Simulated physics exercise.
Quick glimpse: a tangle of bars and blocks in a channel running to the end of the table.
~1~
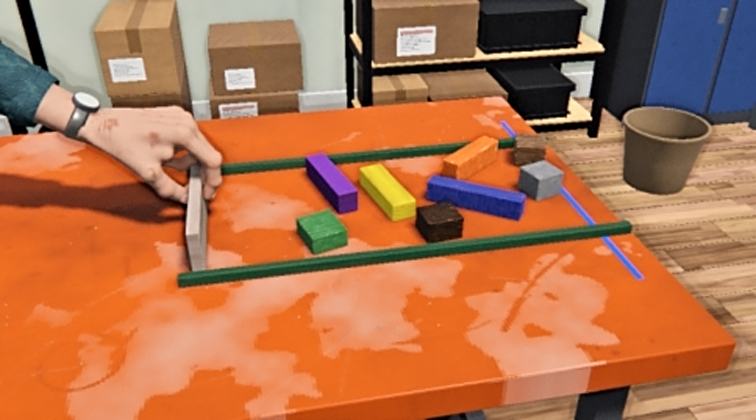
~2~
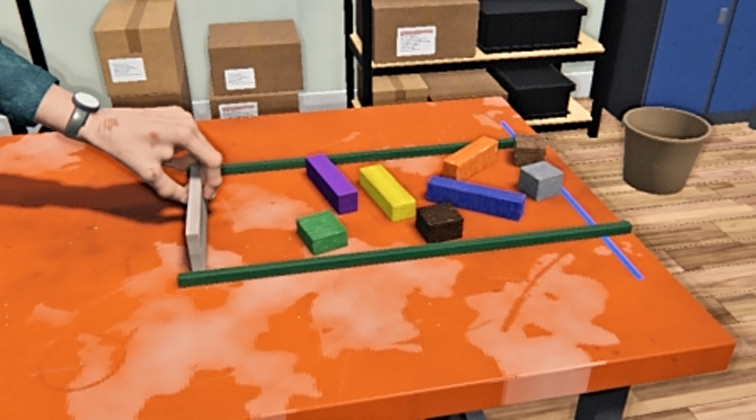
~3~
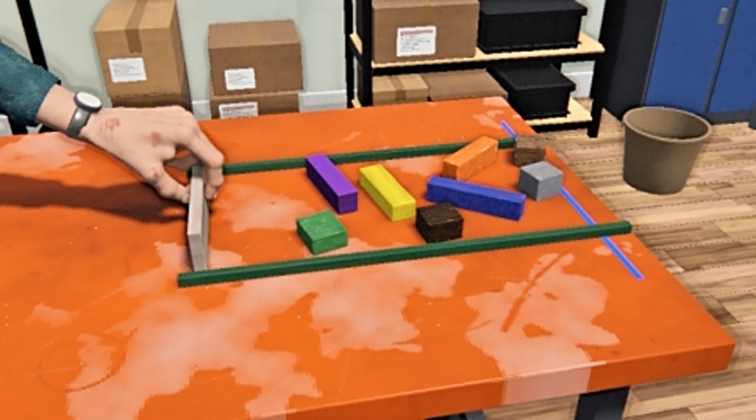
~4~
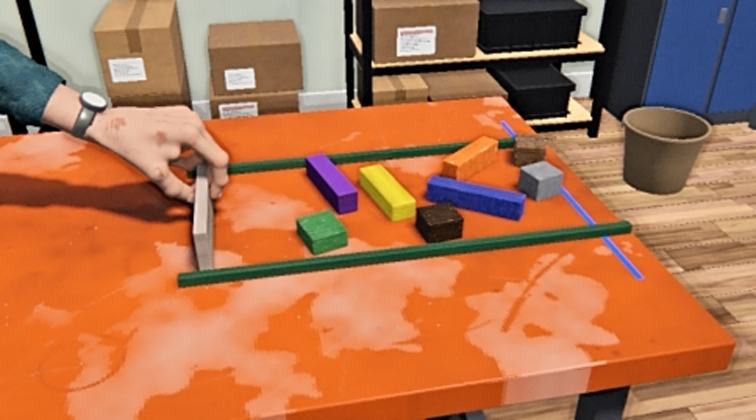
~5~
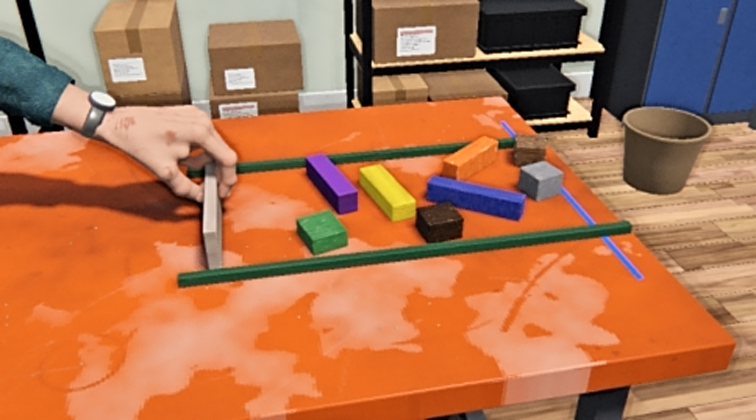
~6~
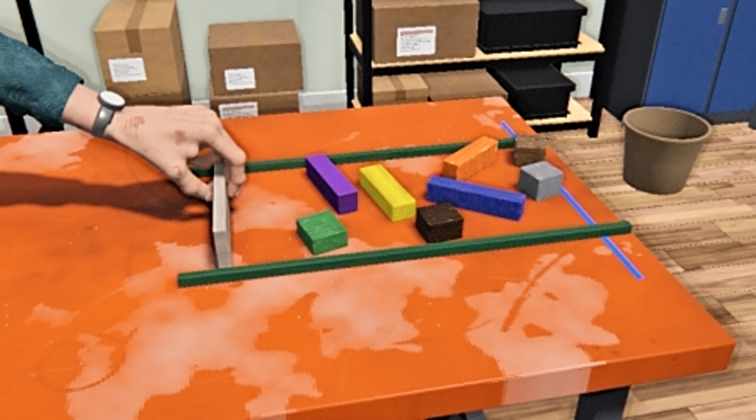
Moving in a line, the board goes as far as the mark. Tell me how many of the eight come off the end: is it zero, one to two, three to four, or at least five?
It is at least five.
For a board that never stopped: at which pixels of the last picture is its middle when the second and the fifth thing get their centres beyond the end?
At (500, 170) for the second, at (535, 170) for the fifth.
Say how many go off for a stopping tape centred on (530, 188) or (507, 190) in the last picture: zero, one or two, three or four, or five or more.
In turn: 3 or 4; 1 or 2.
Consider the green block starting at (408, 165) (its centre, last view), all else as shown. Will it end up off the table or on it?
Placed there, it goes off the edge.
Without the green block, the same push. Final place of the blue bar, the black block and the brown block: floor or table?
The blue bar comes off; the black block stays put; the brown block comes off.
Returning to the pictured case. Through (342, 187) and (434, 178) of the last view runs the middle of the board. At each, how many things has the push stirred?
Moved so far: 2, then 6.
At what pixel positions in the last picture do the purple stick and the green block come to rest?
I'd say approximately (555, 161) and then (599, 204).
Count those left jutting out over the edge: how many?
In total, 1 of them.
Soon after, none off yet; brown block at rest near (530, 151); grey block at rest near (540, 181); orange bar at rest near (471, 160).
By the end, the number that fall off is five or more; fallen, yellow stick, black block, blue bar, orange bar, grey block and brown block.
